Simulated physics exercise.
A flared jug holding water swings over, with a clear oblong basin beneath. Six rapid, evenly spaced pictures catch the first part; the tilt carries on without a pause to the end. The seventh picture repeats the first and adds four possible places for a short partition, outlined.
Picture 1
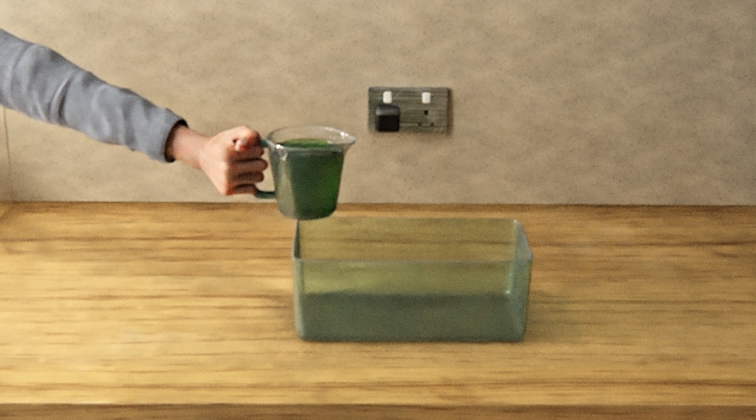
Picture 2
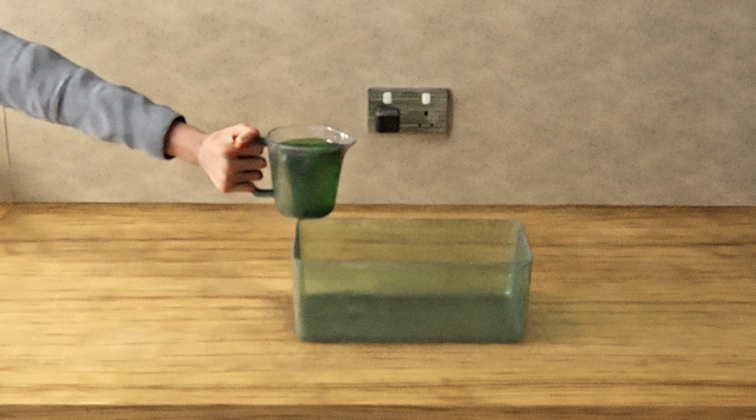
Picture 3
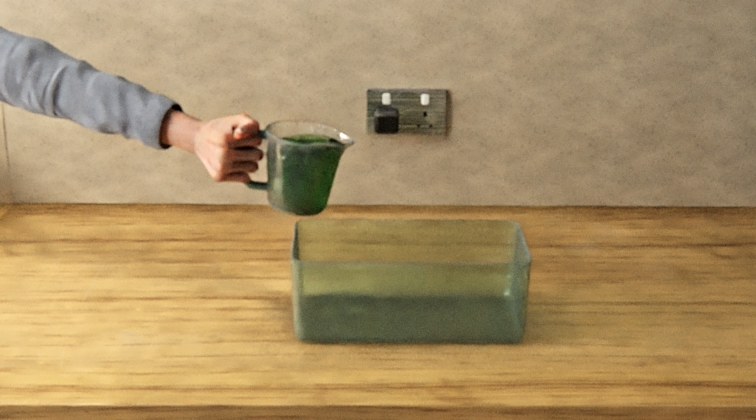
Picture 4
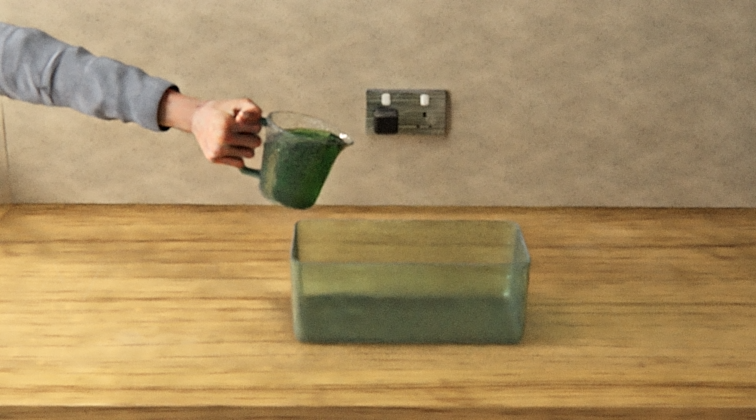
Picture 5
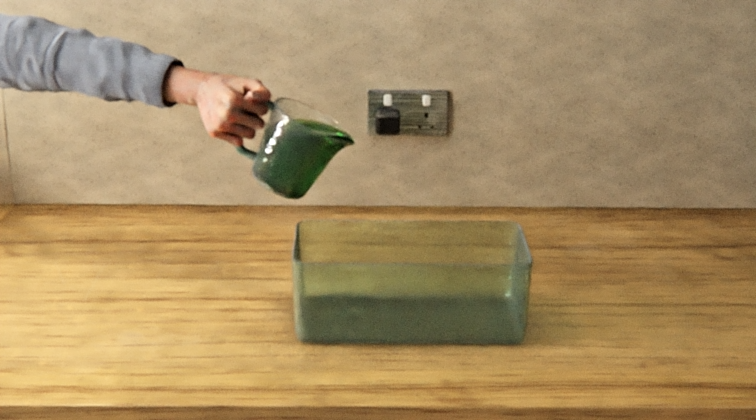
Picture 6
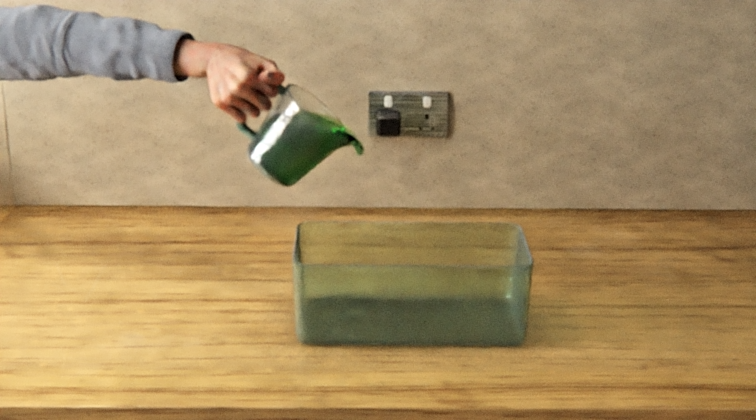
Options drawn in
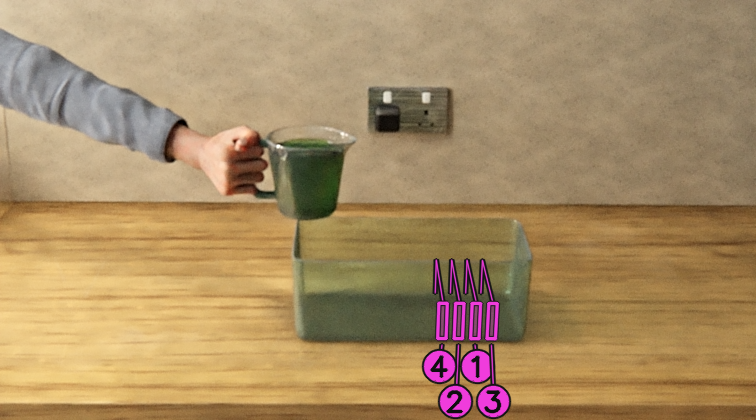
A light wooden worktop runs along a mottled beige wall with a dark socket plate, seen from the front and slightly above by a still camera. A hand in a grey-blue sleeve, at left, holds a clear jug of green water above a clear oblong basin with a greenish tint. The hand lifts and tips the jug steadily rightward until green water slips over its lip.
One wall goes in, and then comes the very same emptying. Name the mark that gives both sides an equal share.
Go for 4.
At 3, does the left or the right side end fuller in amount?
The left side.
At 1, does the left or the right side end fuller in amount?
The left side.
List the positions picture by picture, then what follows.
Upright, lip at (355, 140); basin from (296, 337) to (525, 338); nothing has left yet.
Upright, lip at (355, 141); nothing has left yet.
Tipped about 7°, lip at (353, 142); nothing has left yet.
Tipped about 16°, lip at (352, 142); nothing has left yet.
Tipped about 27°, lip at (354, 142); nothing has left yet.
Tipped about 40°, lip at (354, 143); water is over the lip, down to (360, 152).
On the marked copy, 1 at (474, 344); 2 at (458, 344); 3 at (491, 345); 4 at (442, 344).
Choosing 1, about 88 % ends left of the wall and 4 % right of it; 8 % is lost outside.
Choosing 2, about 90 % ends left of the wall and 5 % right of it; 5 % is lost outside.
Choosing 3, about 89 % ends left of the wall and 6 % right of it; 5 % is lost outside.
Choosing 4, about 57 % ends left of the wall and 41 % right of it.
